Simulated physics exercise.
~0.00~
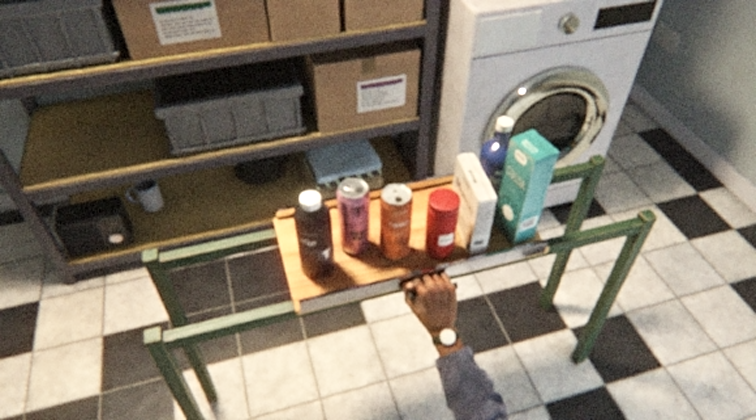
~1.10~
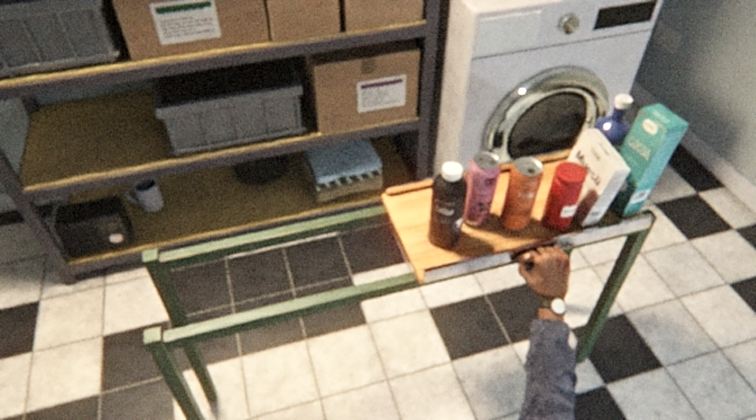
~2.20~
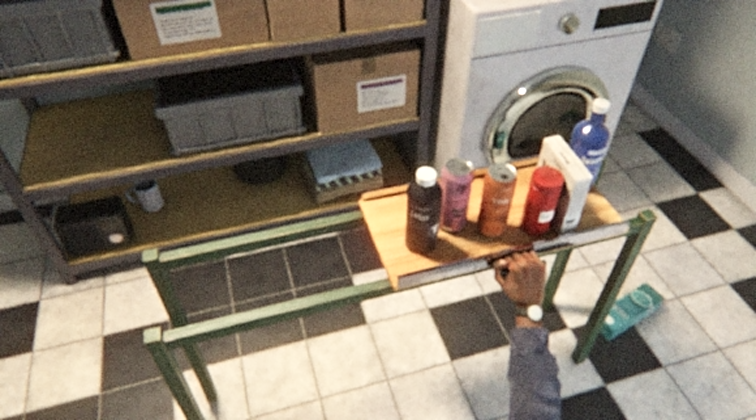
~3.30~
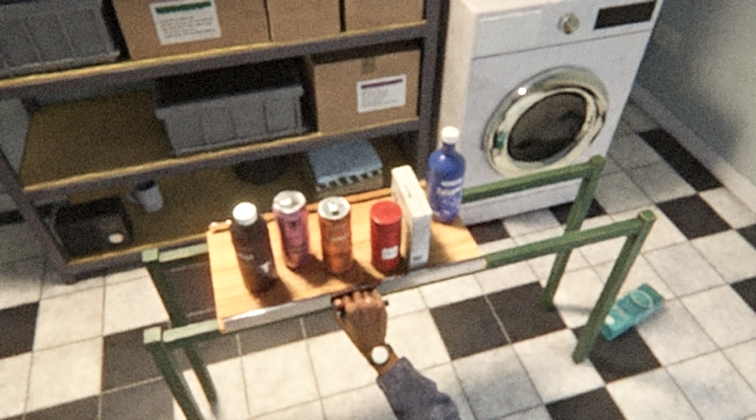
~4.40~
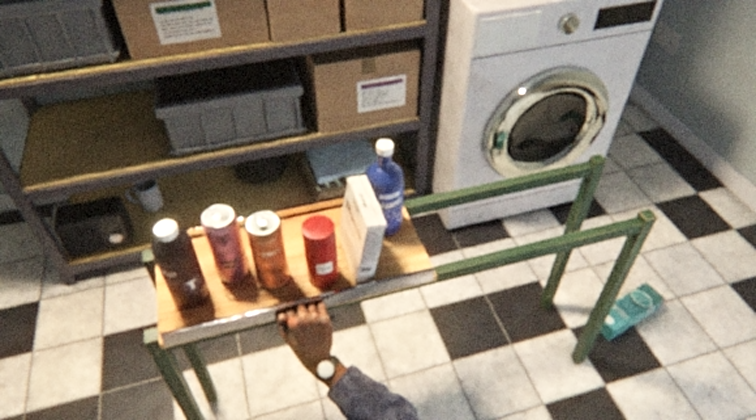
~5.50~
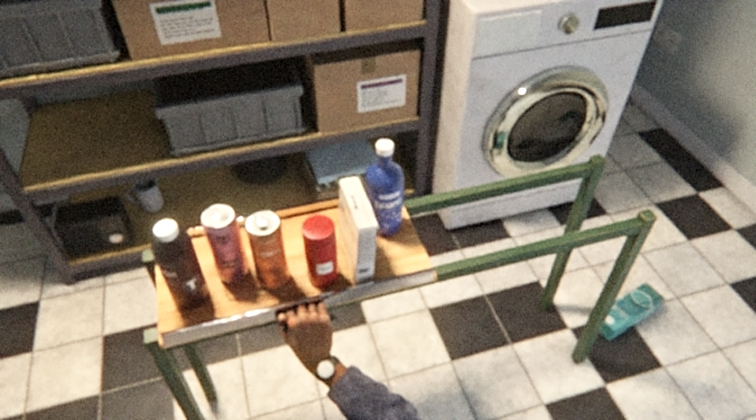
In a laundry room with a black and white checkered floor, seen from above, a wooden tray rests on green rails before storage shelves and a white washing machine. On it, from left to right, stand a black bottle, pink and orange cans, a red jar, a white packet, a blue bottle and a turquoise carton. A hand at the front edge moves the tray right, and the packet and carton lean. As the tray starts back left, the carton lies on the floor at right. The hand takes the tray to the left end, where it stays, six items still upright.
